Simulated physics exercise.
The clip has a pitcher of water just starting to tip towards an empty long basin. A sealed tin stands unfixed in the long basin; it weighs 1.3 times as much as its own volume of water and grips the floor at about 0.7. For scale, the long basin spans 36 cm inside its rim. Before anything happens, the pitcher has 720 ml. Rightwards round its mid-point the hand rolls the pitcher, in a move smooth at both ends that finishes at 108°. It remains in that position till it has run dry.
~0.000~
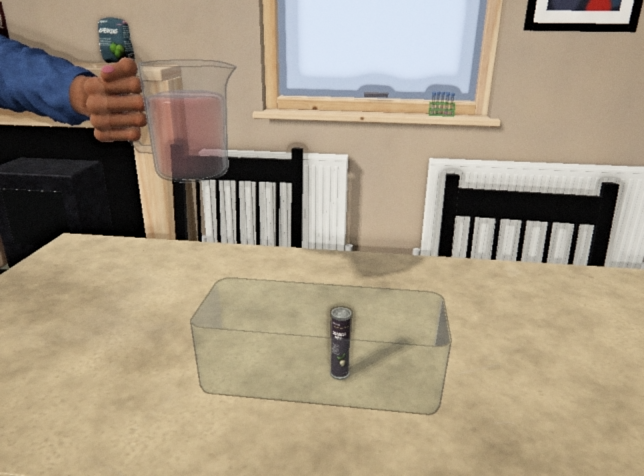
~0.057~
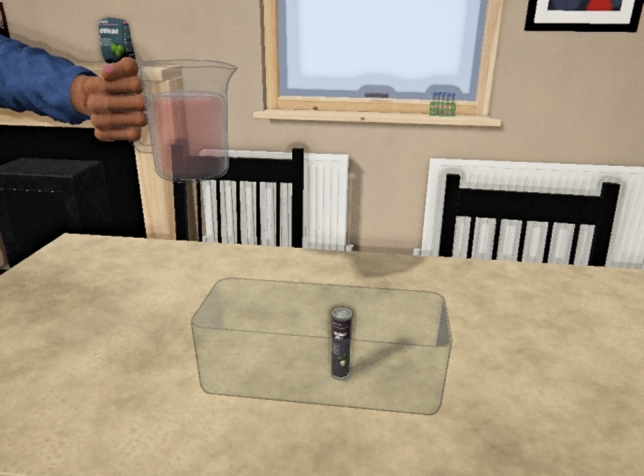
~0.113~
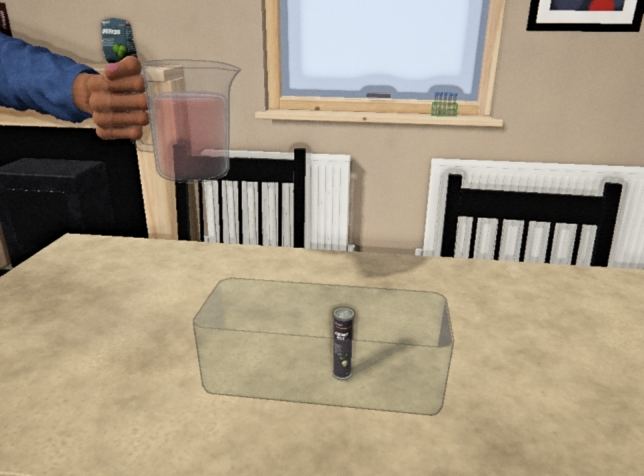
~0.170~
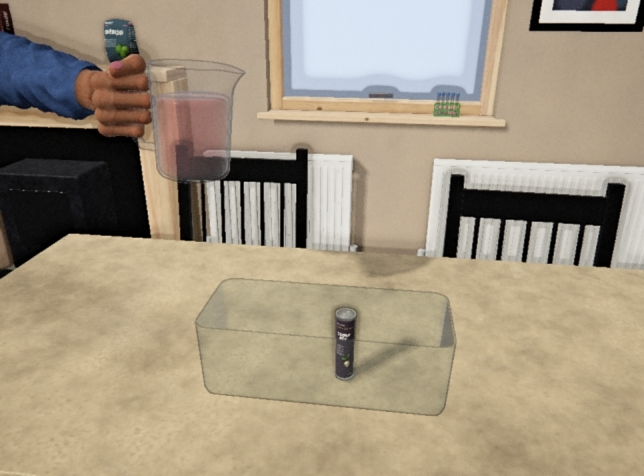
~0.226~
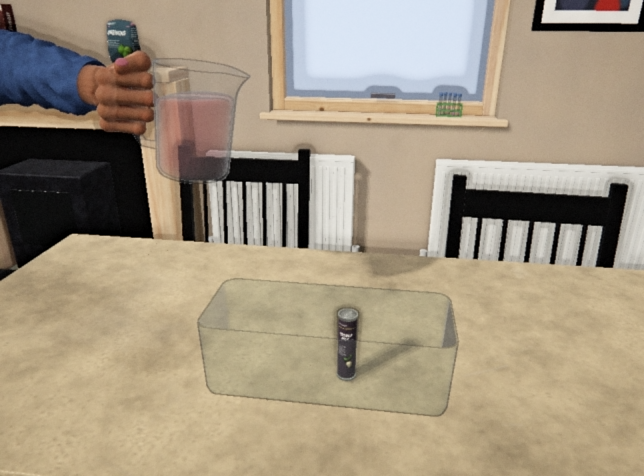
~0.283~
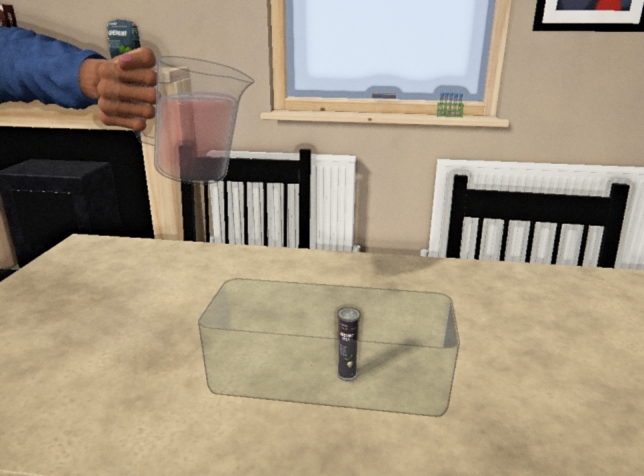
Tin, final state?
Watch, it's going to be unseated.
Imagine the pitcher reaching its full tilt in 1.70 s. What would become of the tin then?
Result: Tin tipped over.
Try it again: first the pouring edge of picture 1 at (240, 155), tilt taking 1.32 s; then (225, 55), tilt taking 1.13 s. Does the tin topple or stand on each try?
Run one: It does not tip. Run two: It does not tip.
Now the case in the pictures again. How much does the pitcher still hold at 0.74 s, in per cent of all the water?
Near 92 in a hundred.
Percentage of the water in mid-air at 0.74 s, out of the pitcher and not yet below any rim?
Near 8 per cent at that time.
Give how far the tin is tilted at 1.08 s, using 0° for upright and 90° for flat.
Near 0 degrees.
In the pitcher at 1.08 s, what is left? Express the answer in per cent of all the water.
Remaining share: Approx. 38 %.
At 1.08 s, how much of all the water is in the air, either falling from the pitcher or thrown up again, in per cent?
Estimate: Around 36 per cent.
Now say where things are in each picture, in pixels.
In the first picture, tilt 0°; pouring edge (236, 66); surface from (152, 94) to (223, 97); the long basin's rim runs from (205, 301) to (447, 319); the tin's top is at (341, 316).
In the second picture, tilt 0°; pouring edge (237, 67); surface from (153, 94) to (224, 97).
In the third picture, tilt 2°; pouring edge (240, 69); surface from (155, 95) to (227, 98).
In the fourth picture, tilt 4°; pouring edge (245, 72); surface from (159, 95) to (230, 98).
In the fifth picture, tilt 8°; pouring edge (250, 76); surface from (162, 97) to (233, 99).
In the sixth picture, tilt 12°; pouring edge (254, 81); surface from (164, 99) to (237, 99).
After 0.74 s the tilt is 65° and 92 per cent is still to pour; the tin stands where it began.
After 1.08 s the tilt is 100° and 38 per cent is still to pour; the tin stands 1 cm from where it began.
After 1.44 s the tilt is 108° and 2 per cent is still to pour; the tin leans 28°.
After 1.82 s the tilt is 108° and 0 per cent is still to pour; the tin lies on its side.
In the end the tin lies on its side.
